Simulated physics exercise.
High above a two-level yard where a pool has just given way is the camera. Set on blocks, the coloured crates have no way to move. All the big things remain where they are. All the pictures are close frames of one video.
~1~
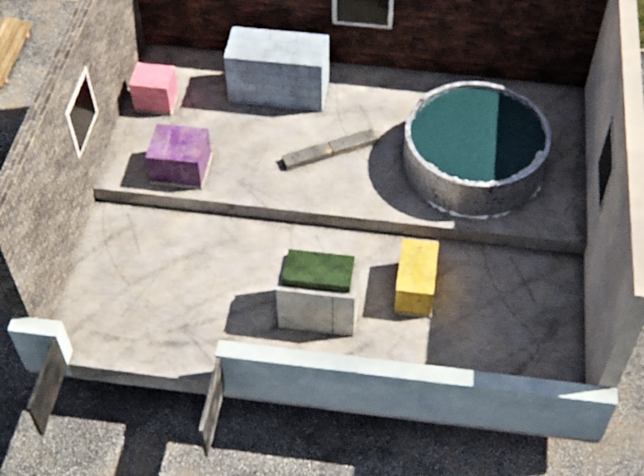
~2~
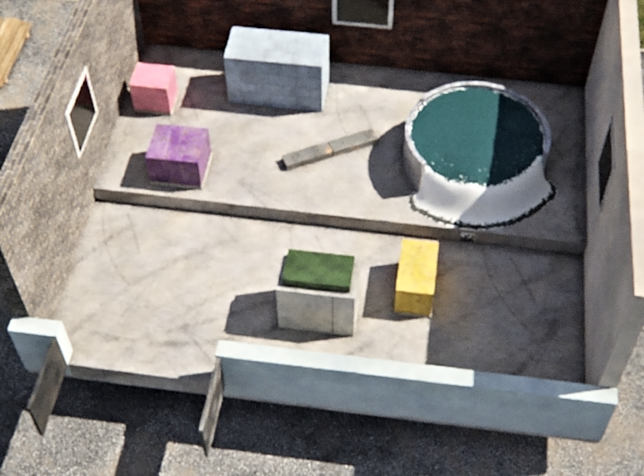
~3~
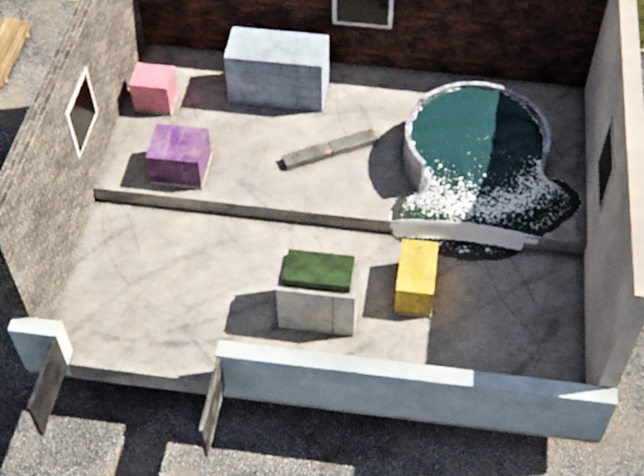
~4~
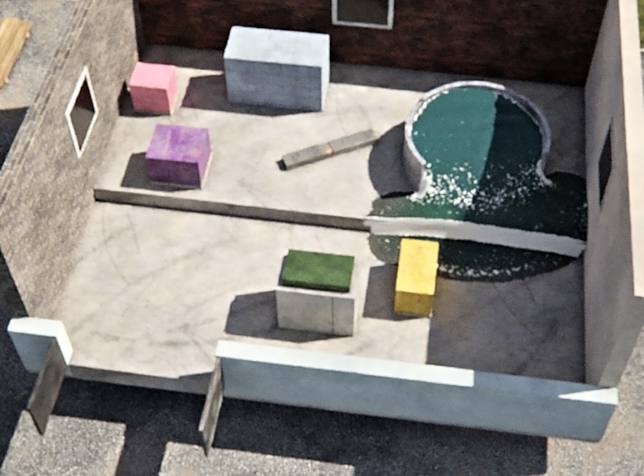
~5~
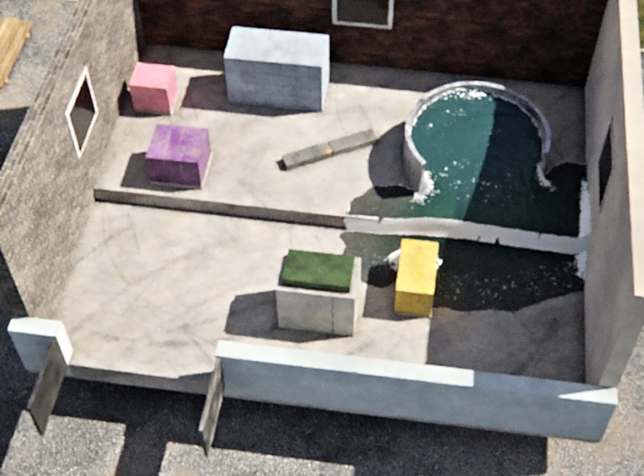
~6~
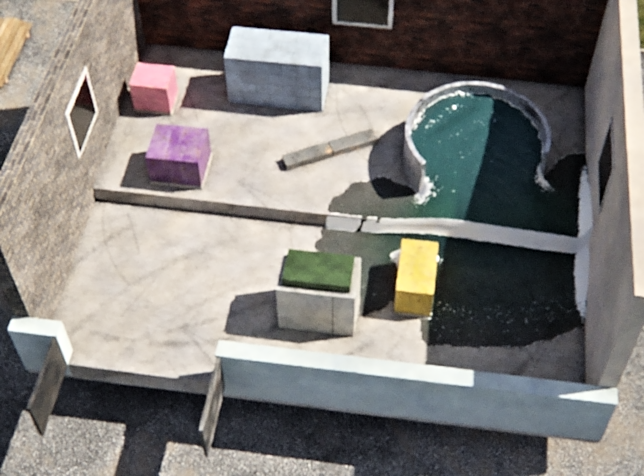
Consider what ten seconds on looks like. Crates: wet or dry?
The yellow crate will be wet; the pink crate will not even get damp; the purple crate will not even get damp.
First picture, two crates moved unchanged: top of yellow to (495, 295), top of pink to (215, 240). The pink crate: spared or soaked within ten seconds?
As for the pink one, it is dampened.
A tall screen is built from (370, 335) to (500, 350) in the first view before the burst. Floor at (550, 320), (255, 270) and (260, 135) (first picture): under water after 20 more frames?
Taking the three spots in order: Soaked, soaked, spared.
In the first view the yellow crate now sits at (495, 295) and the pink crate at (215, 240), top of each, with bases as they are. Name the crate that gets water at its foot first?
My guess is the one in yellow.
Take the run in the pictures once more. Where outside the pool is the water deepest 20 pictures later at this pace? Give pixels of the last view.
Estimated pixel: (364, 321).
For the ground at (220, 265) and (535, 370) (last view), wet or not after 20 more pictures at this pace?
In order: Submerged and submerged.
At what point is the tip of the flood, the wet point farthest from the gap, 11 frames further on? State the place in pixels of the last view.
Approximate pixel: (154, 275).
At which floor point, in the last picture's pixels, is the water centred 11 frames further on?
Centre of mass: Roughly (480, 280).
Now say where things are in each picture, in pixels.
Still water in the pool at (477, 135), in the first frame.
Water pours out at (489, 204) and has run to (552, 188), in the second frame.
The front is at (575, 199), out from the gap at (488, 206), in the third frame.
Water pours out at (488, 208) and has run to (370, 219), in the fourth frame.
The front is at a hidden place, out from the gap at (488, 208), in the fifth frame.
Water pours out at (488, 208) and has run to a hidden place, in the sixth frame.
A moment on, water covers 30 % of the floor; the yellow crate water round its plinth, the pink crate not reached, the purple crate not reached.
Next, water covers 40 % of the floor; the yellow crate water round its plinth, the pink crate not reached, the purple crate not reached.
Then, water covers 55 % of the floor; the yellow crate water round its plinth, the pink crate not reached, the purple crate not reached.
Later, water covers 60 % of the floor; the yellow crate water round its plinth, the pink crate not reached, the purple crate not reached.
In the end, water covers 60 % of the floor; the yellow crate was topped, the pink crate stayed above the water, the purple crate stayed above the water.
